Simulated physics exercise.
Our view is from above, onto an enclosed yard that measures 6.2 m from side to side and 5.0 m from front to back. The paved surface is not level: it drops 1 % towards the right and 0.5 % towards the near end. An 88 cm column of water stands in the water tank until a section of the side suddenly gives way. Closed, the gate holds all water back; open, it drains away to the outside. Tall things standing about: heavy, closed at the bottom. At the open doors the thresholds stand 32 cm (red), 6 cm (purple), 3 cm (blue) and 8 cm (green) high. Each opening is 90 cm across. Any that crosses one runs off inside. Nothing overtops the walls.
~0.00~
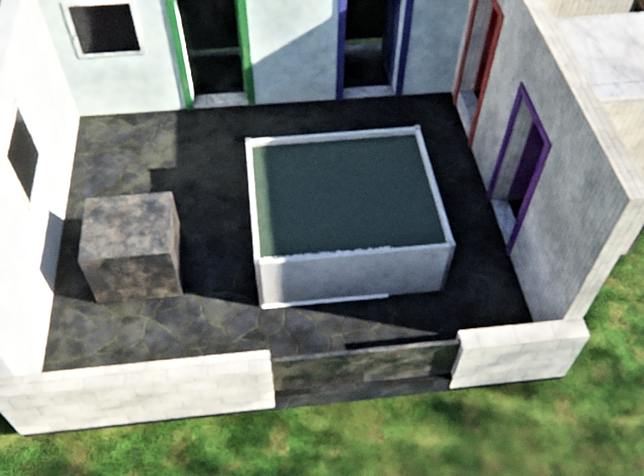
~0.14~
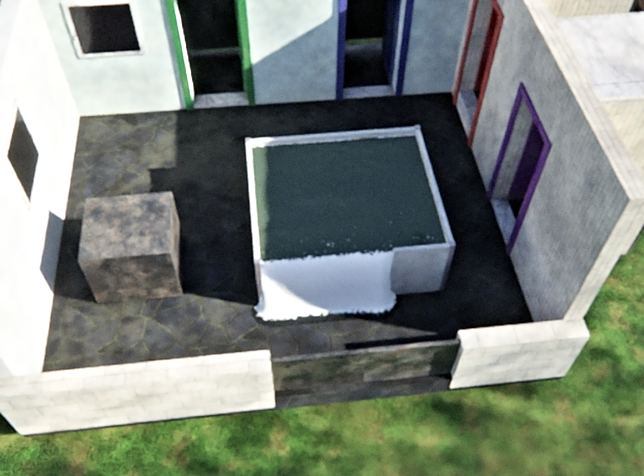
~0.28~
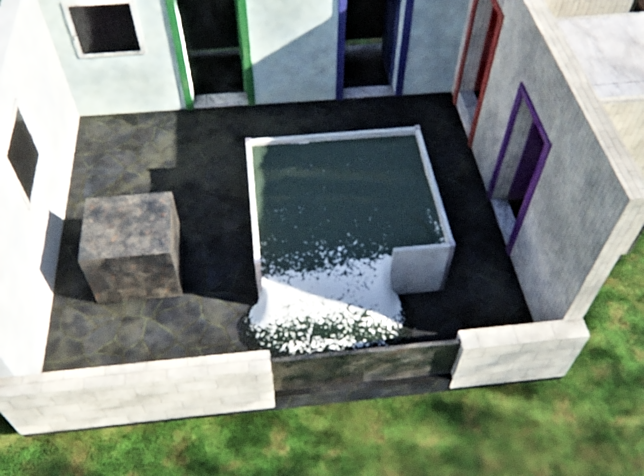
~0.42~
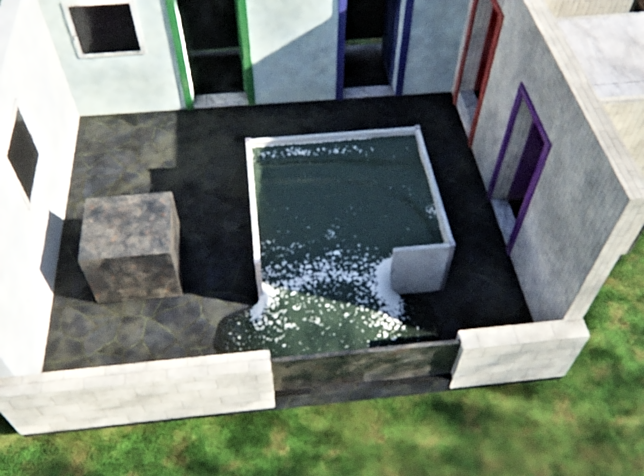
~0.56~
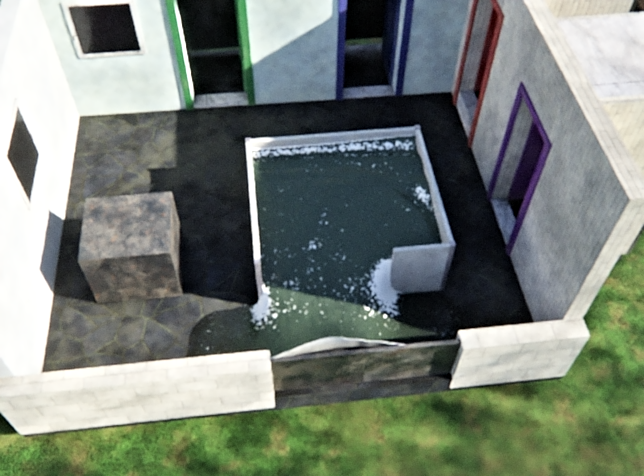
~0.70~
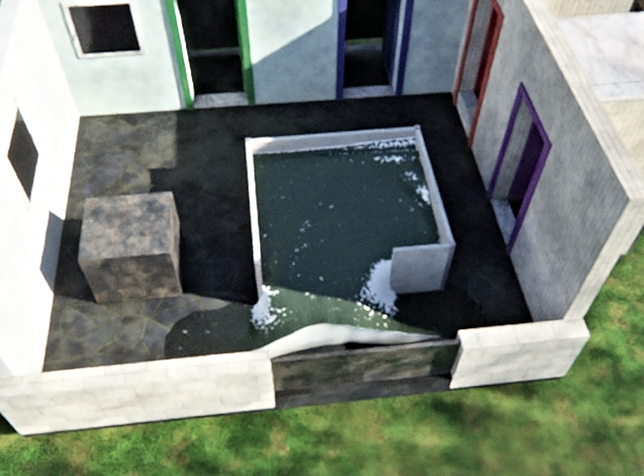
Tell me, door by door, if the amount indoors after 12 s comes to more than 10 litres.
In the end the red door will not let too much through; the purple door will let too much through; the blue door will let too much through; the green door will let too much through.
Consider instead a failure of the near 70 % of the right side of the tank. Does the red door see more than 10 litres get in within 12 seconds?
Red: Falls short.
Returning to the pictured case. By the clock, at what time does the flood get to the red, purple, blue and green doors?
The front reaches red at 2.2 s, purple at 1.5 s, blue at 3.0 s, green at 3.4 s.
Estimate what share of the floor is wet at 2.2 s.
I'd guess around 45 %.
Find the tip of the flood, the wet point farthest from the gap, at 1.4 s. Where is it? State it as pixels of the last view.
That's around (38, 402) in the last picture.
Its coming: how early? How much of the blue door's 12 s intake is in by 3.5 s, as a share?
Roughly 5%.
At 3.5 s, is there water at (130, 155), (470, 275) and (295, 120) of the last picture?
Listed in turn: Swamped / swamped / spared so far.
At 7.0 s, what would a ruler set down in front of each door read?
Depths in centimetres - red: 24, purple: 10, blue: 11, green: 21.
After 1.4 s water covers 30 % of the floor and is deepest (68 cm) near (324, 374); red door not reached, purple door not reached, blue door not reached, green door not reached.
After 2.2 s water covers 45 % of the floor and is deepest (57 cm) near (48, 336); red door not reached, purple door 14 cm at the sill, 3 L in, blue door not reached, green door not reached.
After 3.5 s water covers 75 % of the floor and is deepest (38 cm) near (522, 354); red door 6 cm at the sill, 0 L in, purple door 12 cm at the sill, 35 L in, blue door 14 cm at the sill, 23 L in, green door 6 cm at the sill, 0 L in.
After 7.0 s water covers 100 % of the floor and is deepest (27 cm) near (454, 152); red door 24 cm at the sill, 1 L in, purple door 10 cm at the sill, 81 L in, blue door 11 cm at the sill, 191 L in, green door 21 cm at the sill, 18 L in.
After 12.0 s water covers 100 % of the floor and is deepest (17 cm) near (274, 174); red door 14 cm at the sill, 1 L in, purple door 16 cm at the sill, 229 L in, blue door 11 cm at the sill, 336 L in, green door 13 cm at the sill, 94 L in.
